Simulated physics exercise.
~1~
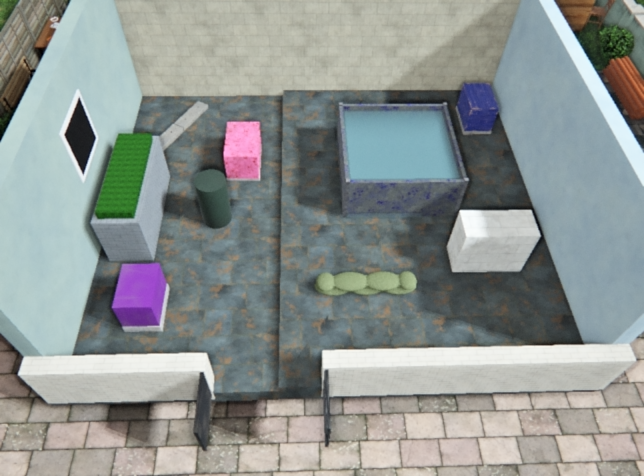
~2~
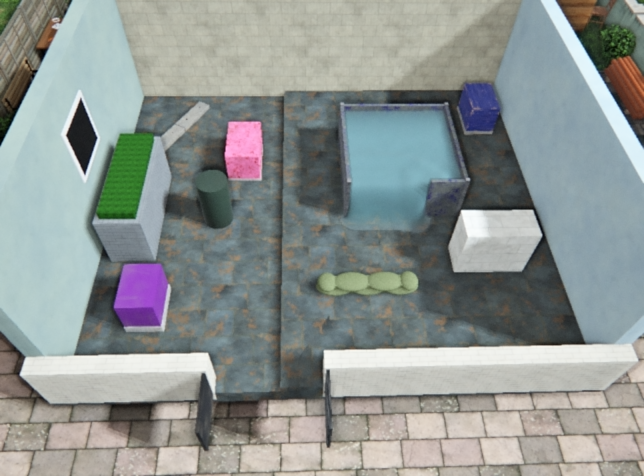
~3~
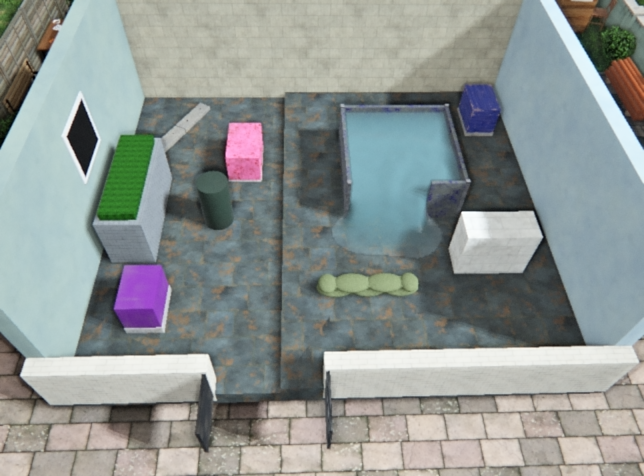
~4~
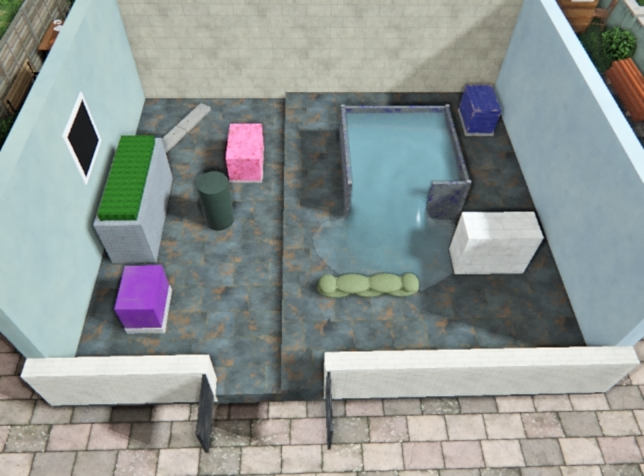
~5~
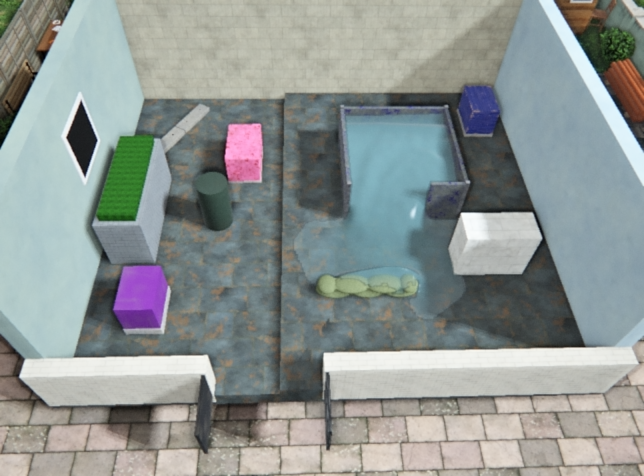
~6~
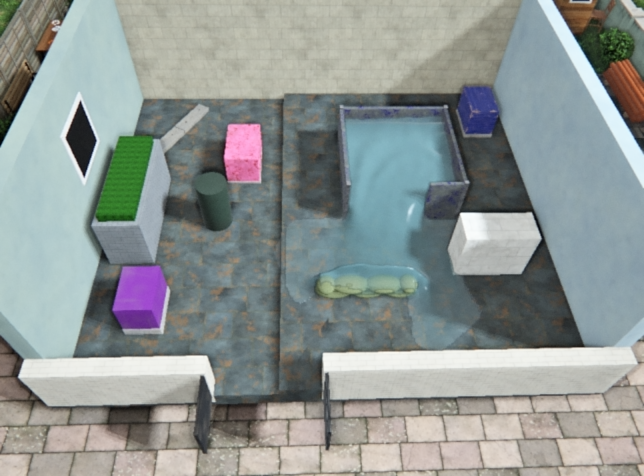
A large square tank of blue water stands on the right side of a walled, dark-tiled yard on two levels, seen from a fixed view overhead. A white block, dark blue cube and lumpy green form sit near it, with pink and purple cubes, a dark cylinder and a grass-topped block at left. The tank's near side opens, and water pours forward, spreading around the green form.
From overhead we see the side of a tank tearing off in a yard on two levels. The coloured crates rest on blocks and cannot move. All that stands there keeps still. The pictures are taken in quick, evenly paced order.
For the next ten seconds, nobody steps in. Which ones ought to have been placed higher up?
Outcome: The blue crate is flooded, the purple crate is flooded, the pink crate is flooded.
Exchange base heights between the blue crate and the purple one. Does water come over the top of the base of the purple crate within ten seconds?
The purple one gets flooded.
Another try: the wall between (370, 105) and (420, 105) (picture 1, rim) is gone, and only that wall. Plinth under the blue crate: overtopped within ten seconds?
I'd say the blue crate gets flooded.
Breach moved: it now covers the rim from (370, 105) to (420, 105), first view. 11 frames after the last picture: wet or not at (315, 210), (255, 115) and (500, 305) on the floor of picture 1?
First: Spared by the leak. Second: Reached by the flood. Third: Spared by the leak.
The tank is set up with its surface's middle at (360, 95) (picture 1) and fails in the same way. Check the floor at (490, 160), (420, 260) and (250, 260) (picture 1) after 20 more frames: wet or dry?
As listed: Free of water, covered, covered.
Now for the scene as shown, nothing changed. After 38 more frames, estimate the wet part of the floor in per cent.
It works out to about 80 in a hundred.
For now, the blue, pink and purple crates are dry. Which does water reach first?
Answer: The purple crate.
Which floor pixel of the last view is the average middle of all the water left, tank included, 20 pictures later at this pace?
That puts it at around (362, 257).
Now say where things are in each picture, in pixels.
In the first frame, still water in the tank at (399, 144).
In the second frame, the front is at (427, 224), out from the gap at (387, 202).
In the third frame, the front is at (429, 251), out from the gap at (387, 205).
In the fourth frame, the front is at (424, 286), out from the gap at (387, 208).
In the fifth frame, the front is at (432, 313), out from the gap at (386, 208).
In the sixth frame, the front is at (433, 346), out from the gap at (386, 209).
A moment on, water covers 30 % of the floor; the blue crate not reached, the purple crate not reached, the pink crate not reached.
Next, water covers 45 % of the floor; the blue crate not reached, the purple crate water round its plinth, the pink crate not reached.
Then, water covers 60 % of the floor; the blue crate not reached, the purple crate water round its plinth, the pink crate water round its plinth.
Later, water covers 80 % of the floor; the blue crate water round its plinth, the purple crate water round its plinth, the pink crate water round its plinth.
In the end, water covers 90 % of the floor; the blue crate was topped, the purple crate was topped, the pink crate was topped.
